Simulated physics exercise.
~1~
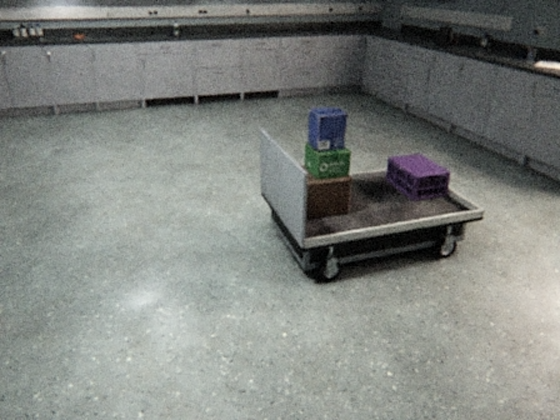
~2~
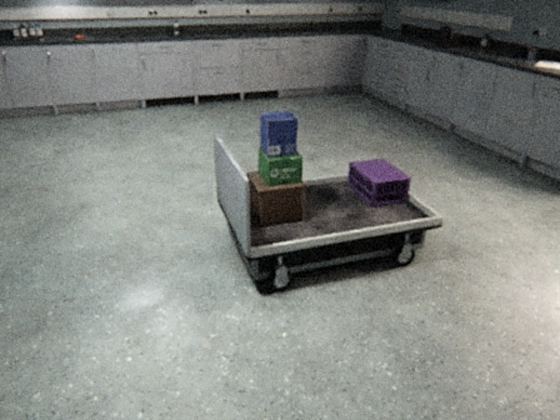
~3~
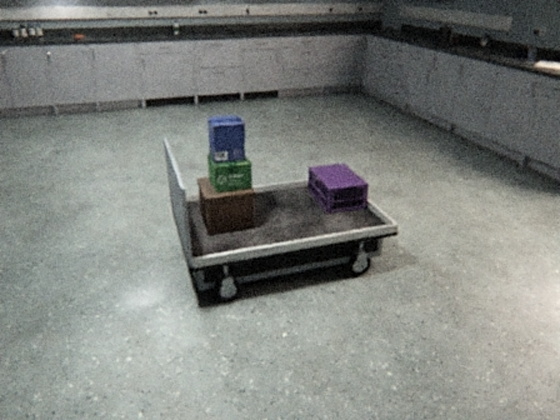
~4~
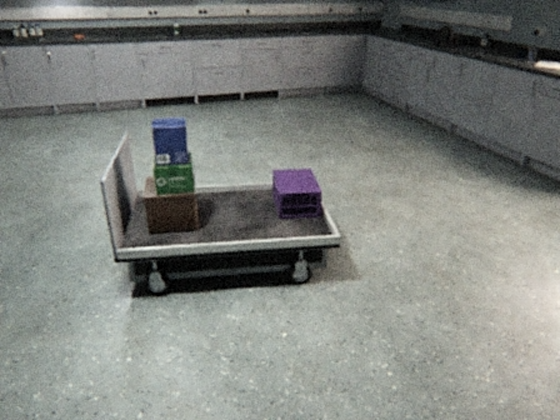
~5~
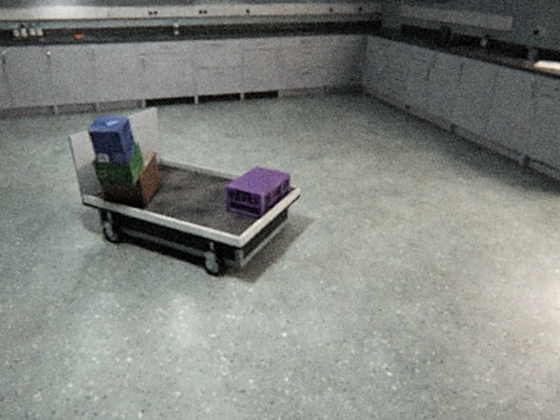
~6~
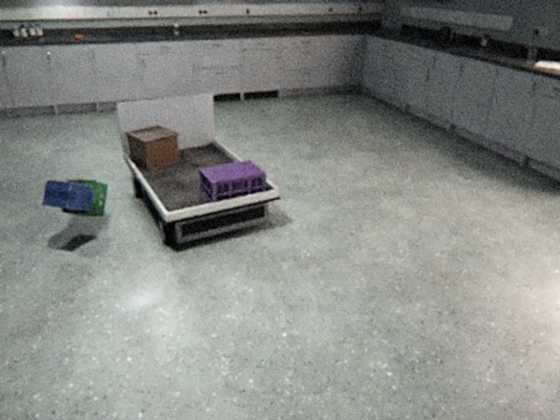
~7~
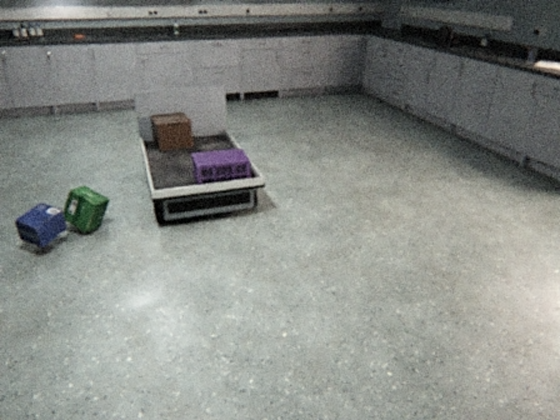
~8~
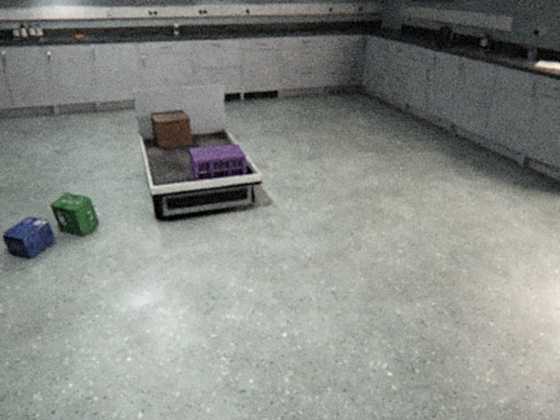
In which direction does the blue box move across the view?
The blue box moves to the left, first riding on the cart and then falling to the floor on that side.
